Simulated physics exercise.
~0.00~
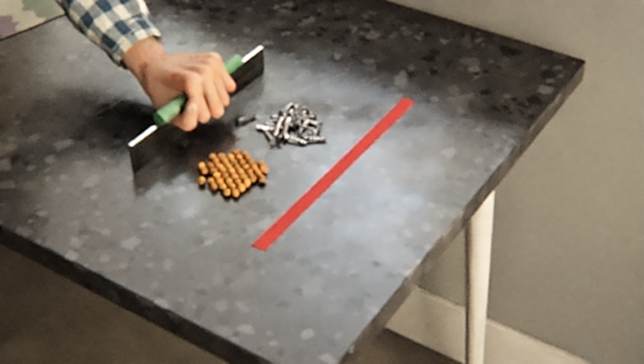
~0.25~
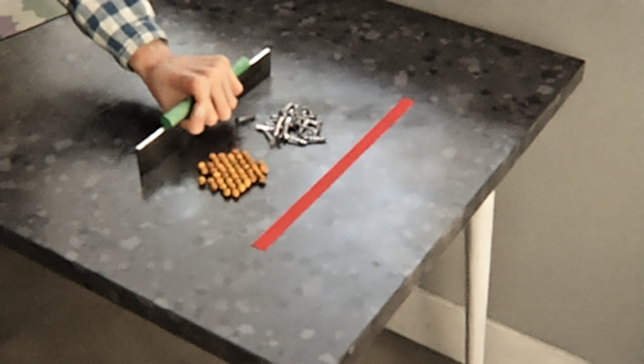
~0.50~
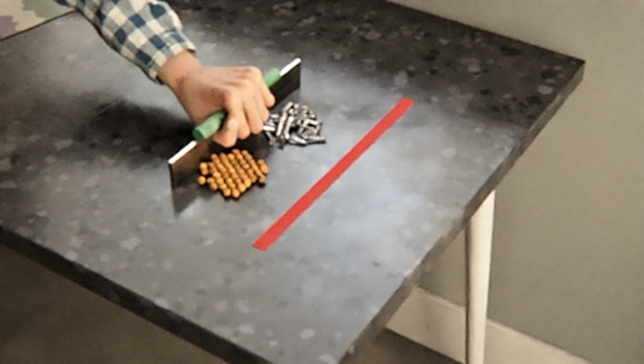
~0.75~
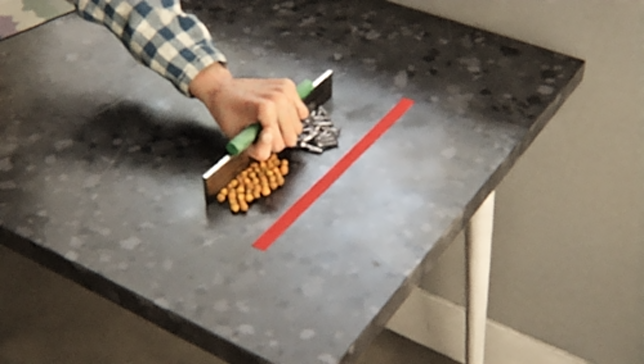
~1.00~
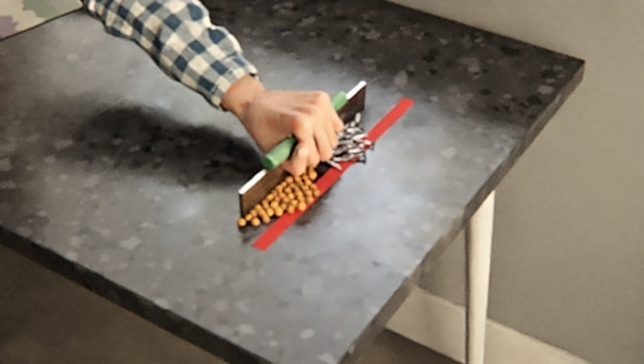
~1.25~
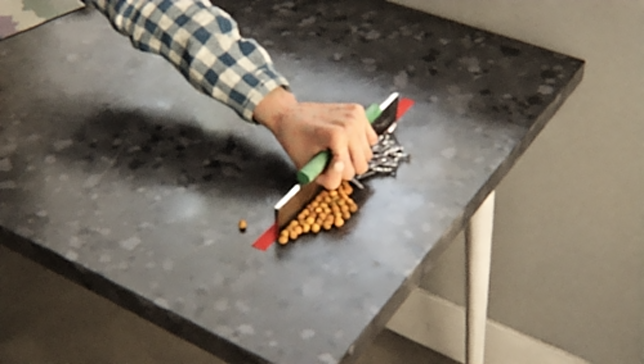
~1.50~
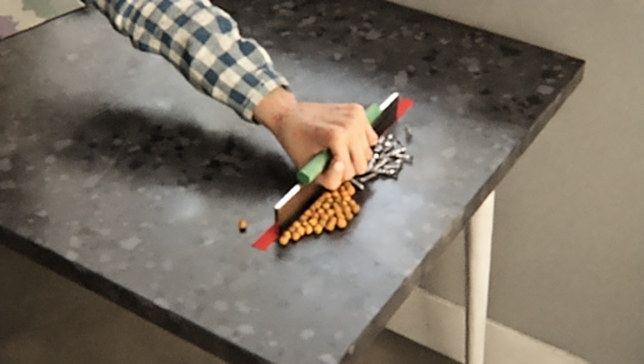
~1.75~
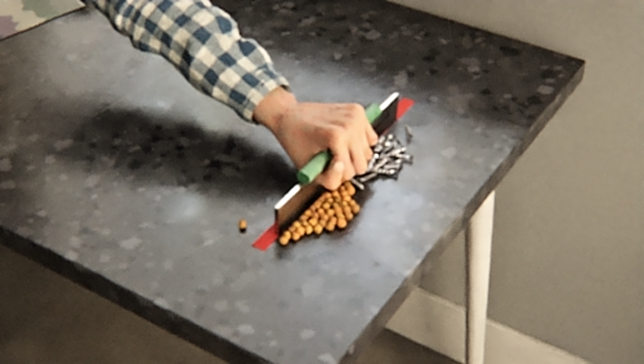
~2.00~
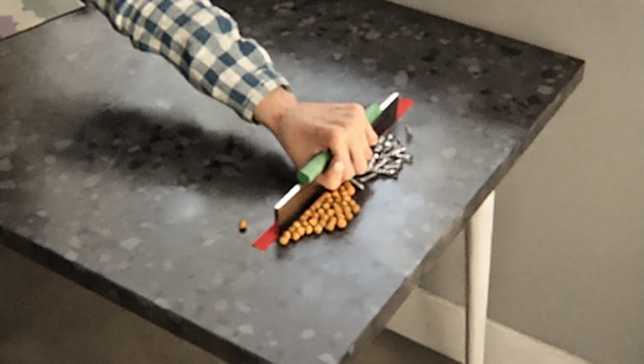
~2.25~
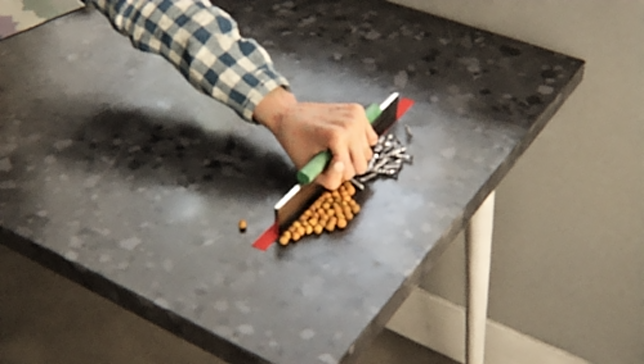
Hand pushing a green-handled scraper across a dark table, sweeping orange and silvery pieces over red tape and stopping there.
